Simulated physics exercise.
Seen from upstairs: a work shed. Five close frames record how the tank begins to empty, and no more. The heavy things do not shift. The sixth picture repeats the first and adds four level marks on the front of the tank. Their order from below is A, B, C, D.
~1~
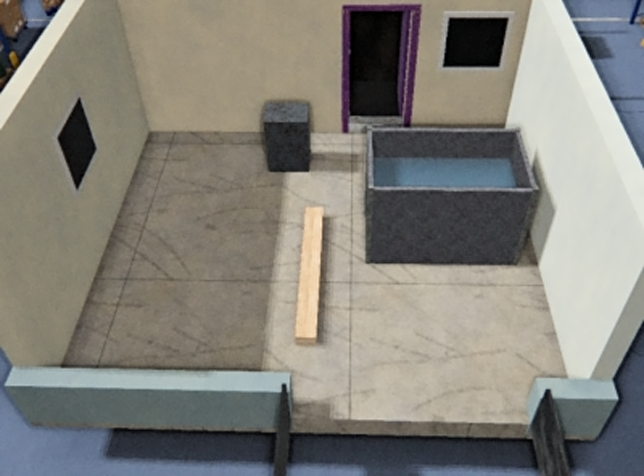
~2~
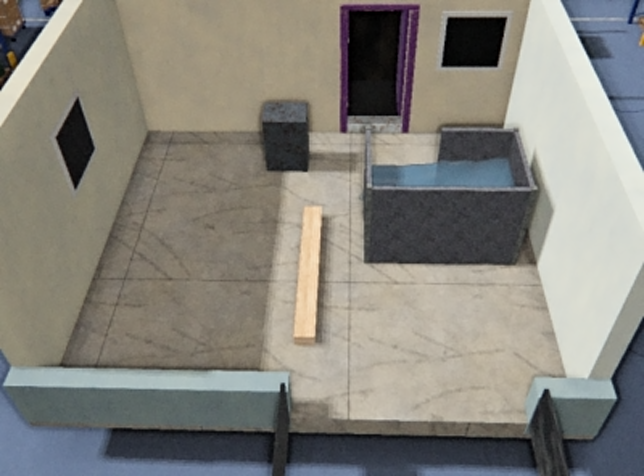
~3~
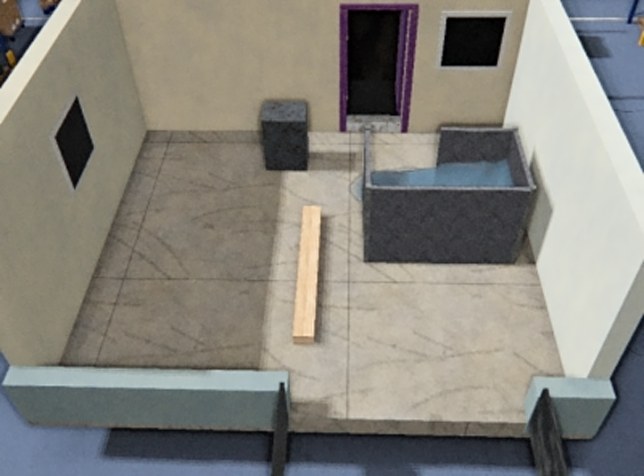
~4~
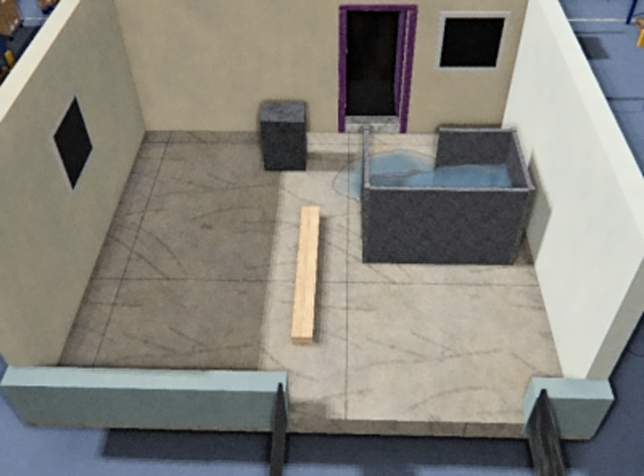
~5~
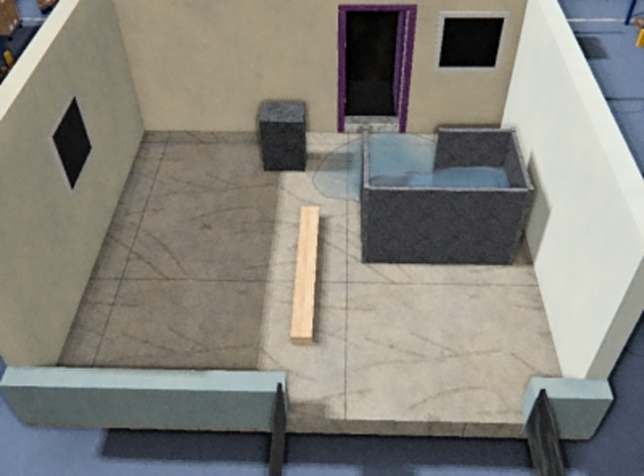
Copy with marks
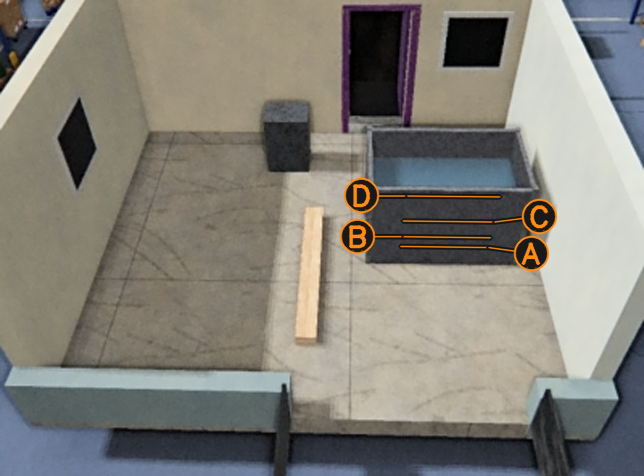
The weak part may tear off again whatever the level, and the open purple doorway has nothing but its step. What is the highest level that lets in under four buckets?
The answer is line A.
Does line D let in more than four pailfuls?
Yes.
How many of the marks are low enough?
One.
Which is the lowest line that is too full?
It is B.
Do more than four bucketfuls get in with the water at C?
Yes.
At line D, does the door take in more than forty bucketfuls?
Yes, it does.
On the marked copy, A at (444, 247); B at (445, 237); C at (448, 221); D at (452, 196); from the bottom up A, B, C, D.
With A, a bucket or two gets in.
With B, about 8 bucketfuls get in.
With C, dozens of bucketfuls pour in.
With D, dozens of bucketfuls pour in.
